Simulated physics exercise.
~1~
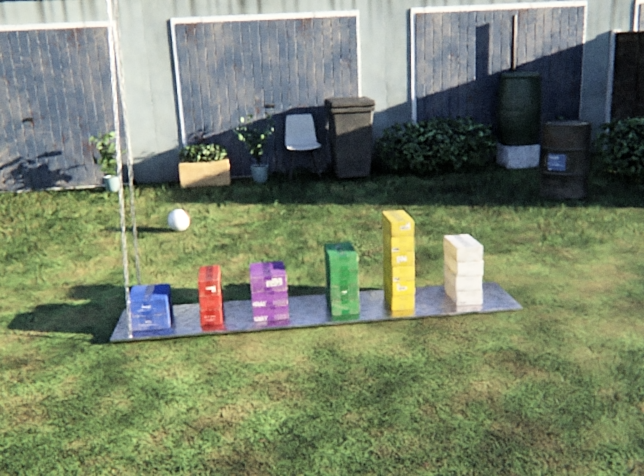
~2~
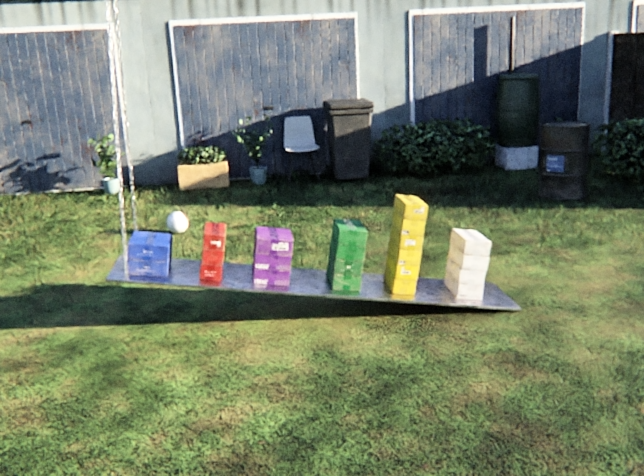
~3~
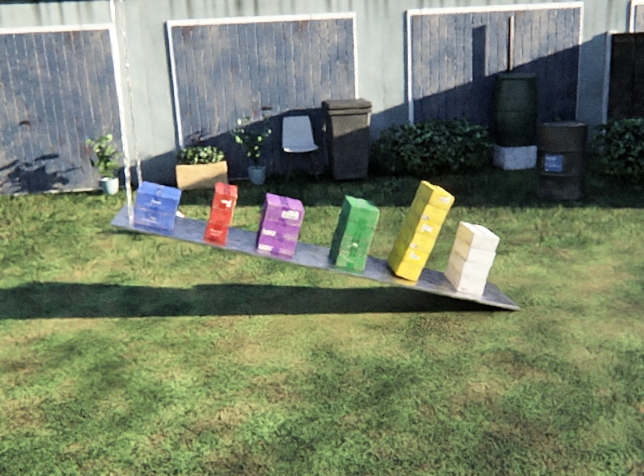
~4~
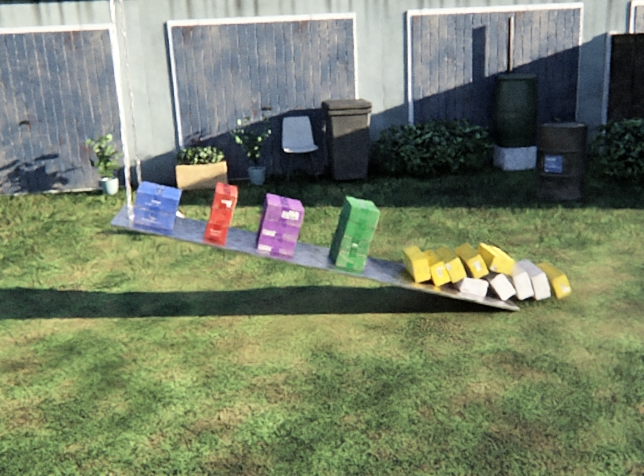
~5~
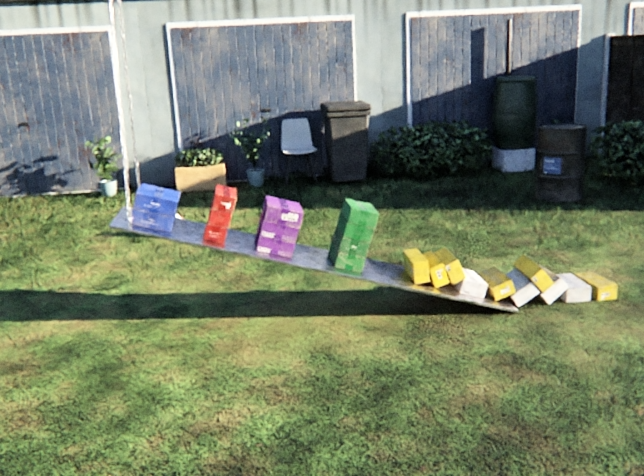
A long flat board holding six coloured stacks of boxes rose at its left end until it sloped down to the right, and the tall yellow stack and the white one toppled into a heap at the low end while the other four stayed standing.
